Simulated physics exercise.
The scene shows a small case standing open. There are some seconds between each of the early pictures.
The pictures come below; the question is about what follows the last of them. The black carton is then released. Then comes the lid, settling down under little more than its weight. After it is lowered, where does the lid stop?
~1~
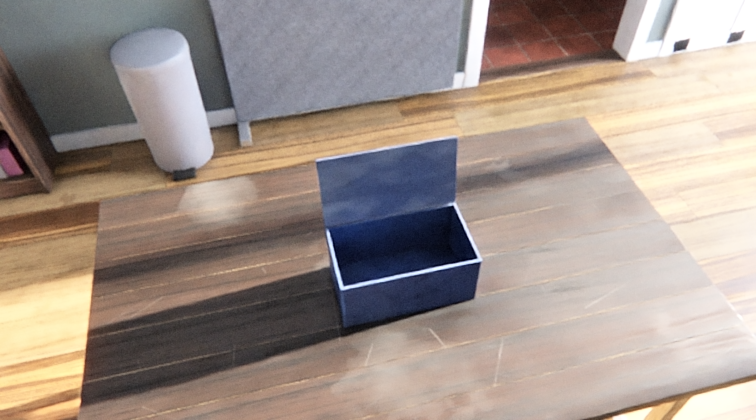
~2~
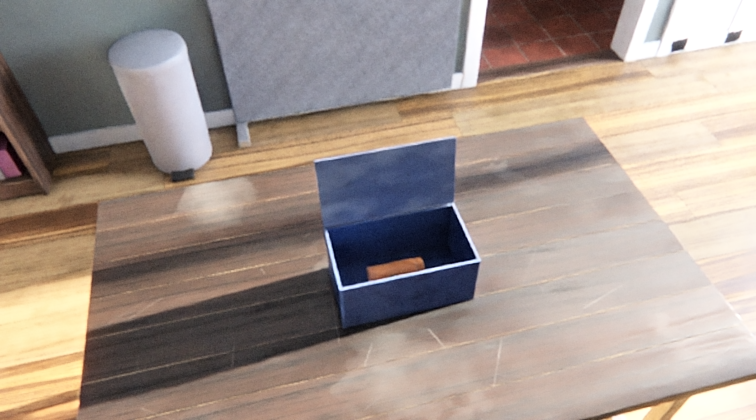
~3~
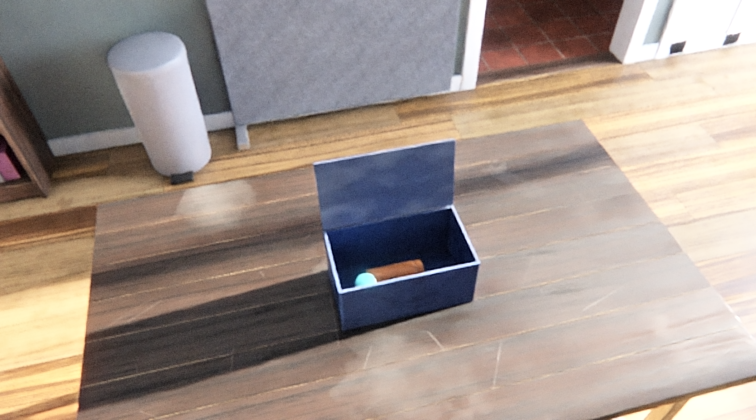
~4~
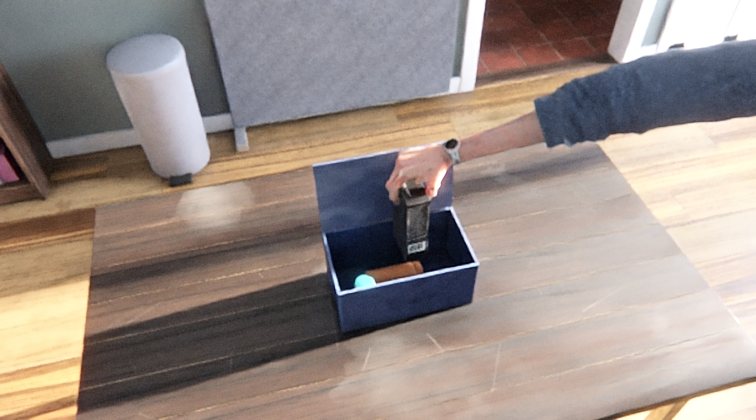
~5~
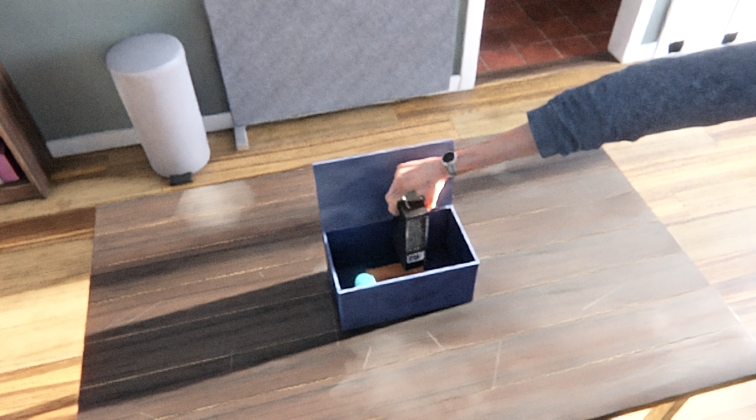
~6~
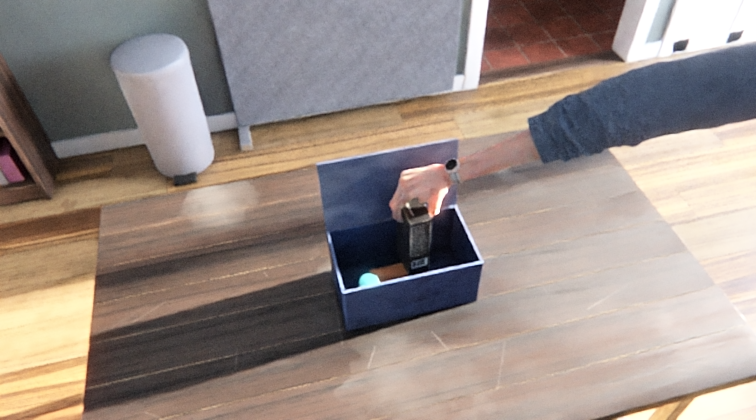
It stops short of closing.
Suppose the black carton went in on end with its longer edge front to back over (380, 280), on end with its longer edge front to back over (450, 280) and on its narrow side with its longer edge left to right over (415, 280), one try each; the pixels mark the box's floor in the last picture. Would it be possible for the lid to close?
First - not shut; second - not shut; third - shut down.
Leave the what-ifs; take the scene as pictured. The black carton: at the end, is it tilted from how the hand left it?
At the finish the black carton goes crooked.
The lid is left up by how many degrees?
Roughly 35 degrees above the rim.
Then, 1.40 s after the last picture, lid 79° above the rim; black carton tipped 8° from how it was near (414, 240).
Then, 2.00 s after the last picture, lid 45° above the rim; black carton tipped 23° from how it was near (422, 256).
At rest, lid 37° above the rim; moved from the start, black carton; the other 2 in place. Seen from the same camera at the end, black carton near (420, 255).
